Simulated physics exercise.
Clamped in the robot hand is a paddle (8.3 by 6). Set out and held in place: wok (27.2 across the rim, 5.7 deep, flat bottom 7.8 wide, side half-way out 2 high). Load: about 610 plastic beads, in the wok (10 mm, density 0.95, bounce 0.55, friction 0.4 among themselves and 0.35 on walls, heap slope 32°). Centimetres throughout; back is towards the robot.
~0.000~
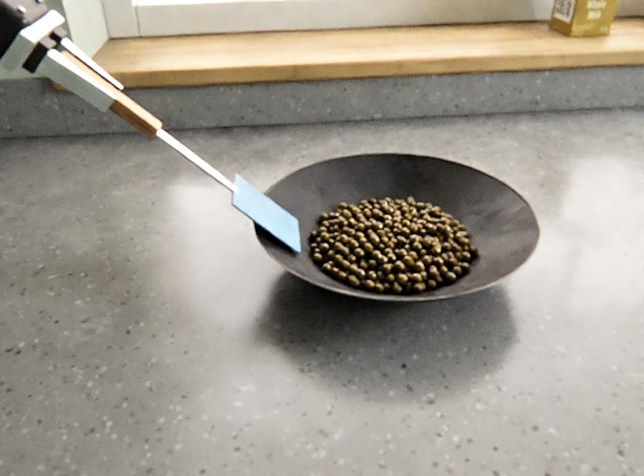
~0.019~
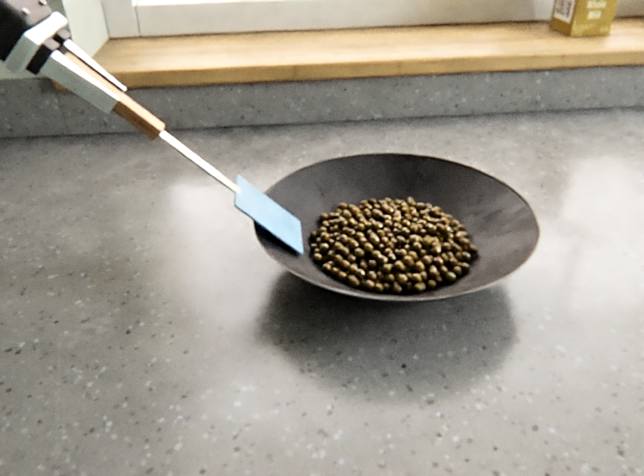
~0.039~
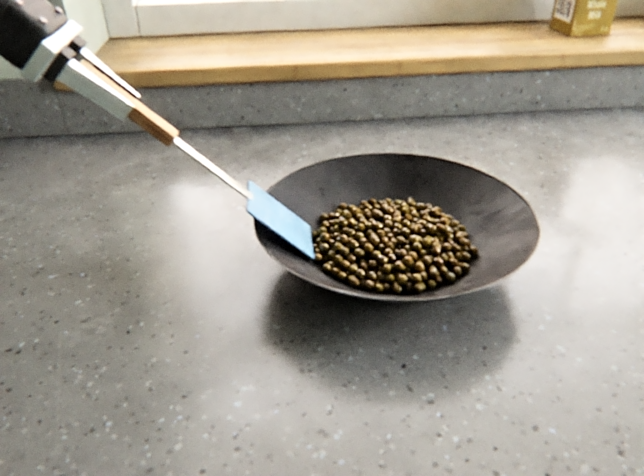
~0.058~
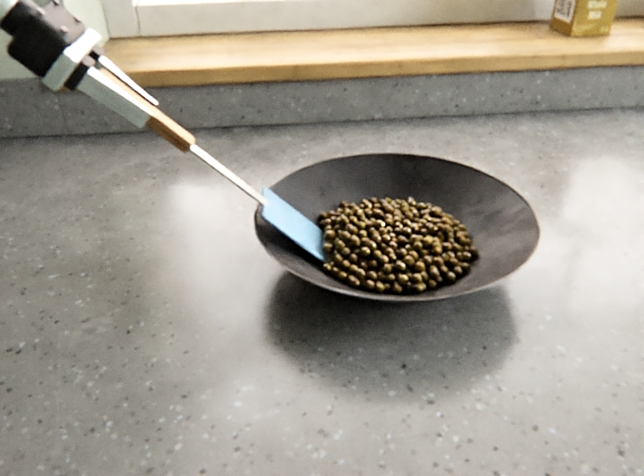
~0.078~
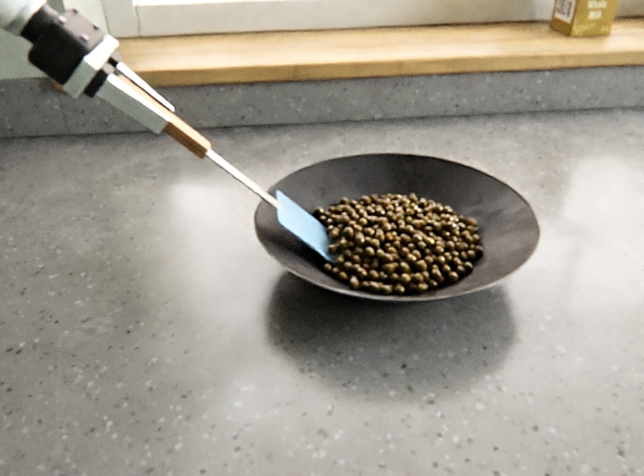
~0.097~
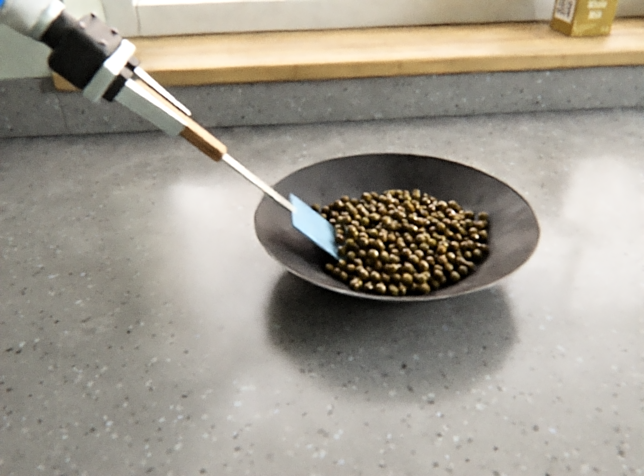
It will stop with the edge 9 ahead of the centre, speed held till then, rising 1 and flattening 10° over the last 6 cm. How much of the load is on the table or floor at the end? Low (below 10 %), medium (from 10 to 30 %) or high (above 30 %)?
A medium share, from 10 to 30 %, ends on the table or floor.
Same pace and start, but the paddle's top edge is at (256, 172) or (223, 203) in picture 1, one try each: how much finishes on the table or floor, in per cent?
About 20 and 10 per cent.
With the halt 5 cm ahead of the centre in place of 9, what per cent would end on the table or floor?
In that case some 0 per cent.
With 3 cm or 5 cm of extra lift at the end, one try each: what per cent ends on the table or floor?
About 20 and 15 per cent.
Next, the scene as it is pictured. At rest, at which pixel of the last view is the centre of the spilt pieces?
Near (596, 255).
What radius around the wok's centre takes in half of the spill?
About 22 cm.
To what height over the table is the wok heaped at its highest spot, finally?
Some 6.5 cm.
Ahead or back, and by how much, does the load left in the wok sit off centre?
Roughly 3.5 cm ahead.
After 0.17 s, sloping 45°, highest piece 5 above the table; 609 in the wok.
After 0.23 s, sloping 41°, highest piece 6 above the table; 609 in the wok.
After 0.47 s, sloping 35°, highest piece 7 above the table; 519 in the wok, 79 on the table or floor, 11 on the blade or in flight.
After 1.52 s, sloping 35°, highest piece 6 above the table; 518 in the wok, 91 on the table or floor.
At rest, 518 in the wok, 91 on the table or floor. That is 15 % on the table or floor.
